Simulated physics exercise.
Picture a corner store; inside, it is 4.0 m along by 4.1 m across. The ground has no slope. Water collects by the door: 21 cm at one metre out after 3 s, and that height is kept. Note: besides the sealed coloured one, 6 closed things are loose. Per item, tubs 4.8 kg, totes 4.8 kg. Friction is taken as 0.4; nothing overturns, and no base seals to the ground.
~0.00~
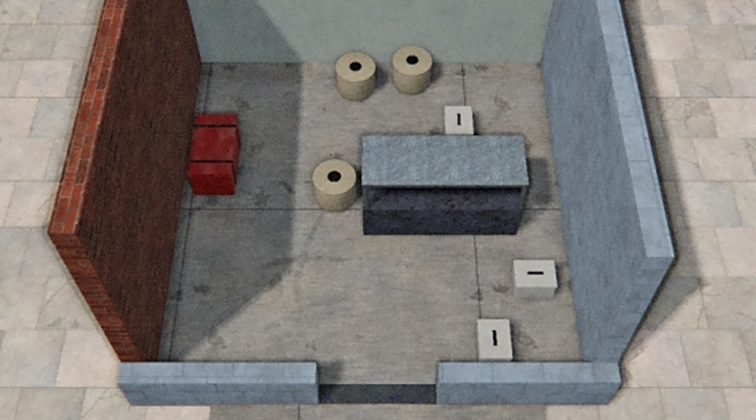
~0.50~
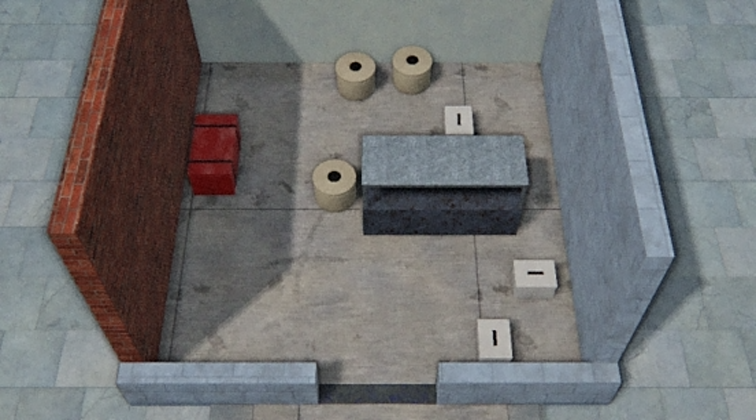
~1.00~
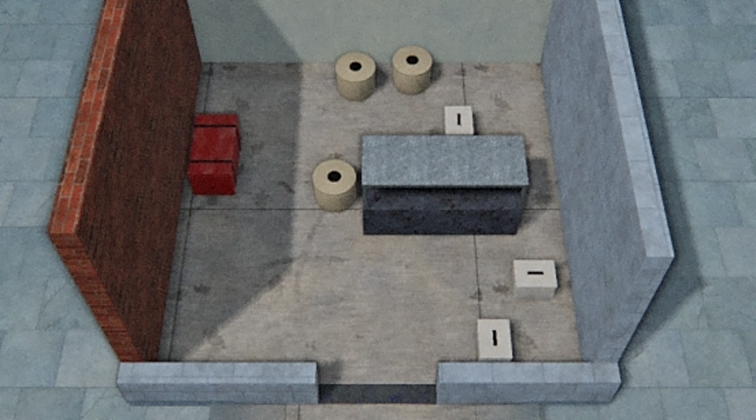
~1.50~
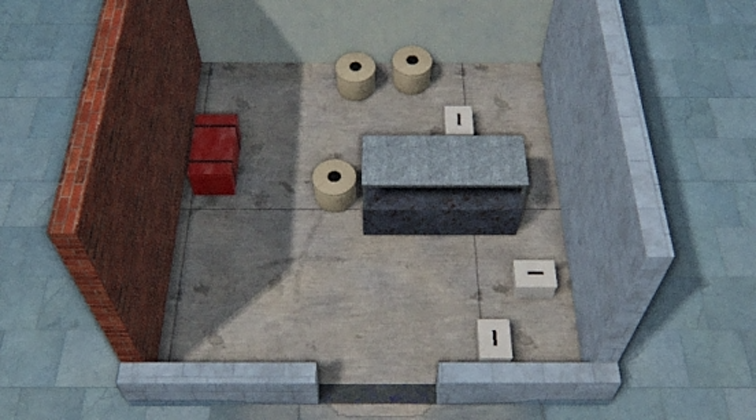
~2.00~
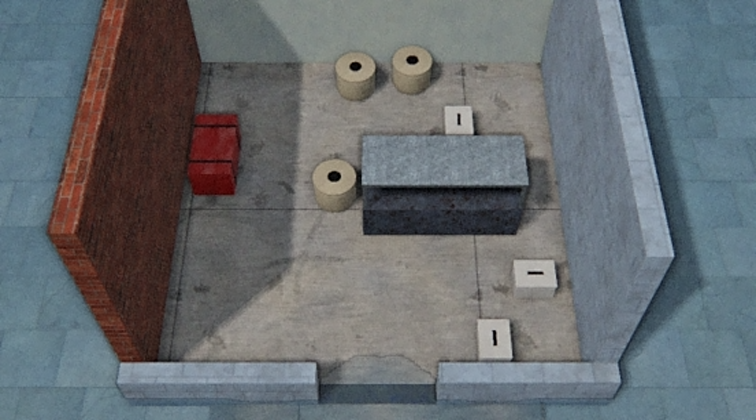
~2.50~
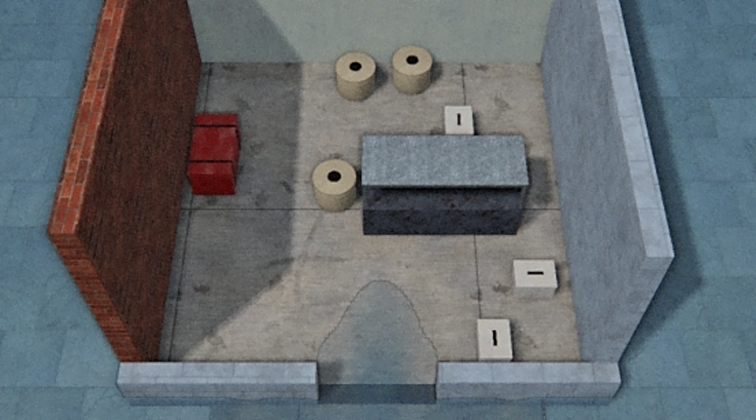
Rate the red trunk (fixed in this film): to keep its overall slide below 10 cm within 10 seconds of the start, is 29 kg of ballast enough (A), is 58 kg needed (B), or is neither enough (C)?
B.
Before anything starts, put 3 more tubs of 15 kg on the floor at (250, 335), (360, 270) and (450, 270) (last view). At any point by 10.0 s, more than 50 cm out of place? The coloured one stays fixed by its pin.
In that order: Within it, beyond it, beyond it.
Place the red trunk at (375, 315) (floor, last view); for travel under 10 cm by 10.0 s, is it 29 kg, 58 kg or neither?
It takes the larger.
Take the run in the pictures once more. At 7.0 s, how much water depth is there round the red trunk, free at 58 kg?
About 7 cm.
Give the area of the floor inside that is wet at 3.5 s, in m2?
Flooded: Near 4.0 m2.
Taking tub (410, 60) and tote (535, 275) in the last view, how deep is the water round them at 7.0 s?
Some 3 cm at the first, some 6 cm at the second.
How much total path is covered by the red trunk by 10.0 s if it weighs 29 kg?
About 30 cm altogether.
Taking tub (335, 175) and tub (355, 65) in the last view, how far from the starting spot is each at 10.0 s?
Net displacement, in order: 200 cm; 140 cm.
After 3.5 s the red trunk would be 0 cm from its start with 29 kg and 0 cm from its start with 58 kg; 0 cm of water round it then.
After 4.5 s the red trunk would be 0 cm from its start with 29 kg and 0 cm from its start with 58 kg; 2 cm of water round it then.
After 7.0 s the red trunk would be 2 cm from its start with 29 kg and 0 cm from its start with 58 kg; 7 cm of water round it then.
After 10.0 s the red trunk would be 25 cm from its start with 29 kg and 0 cm from its start with 58 kg; 12 cm of water round it then.
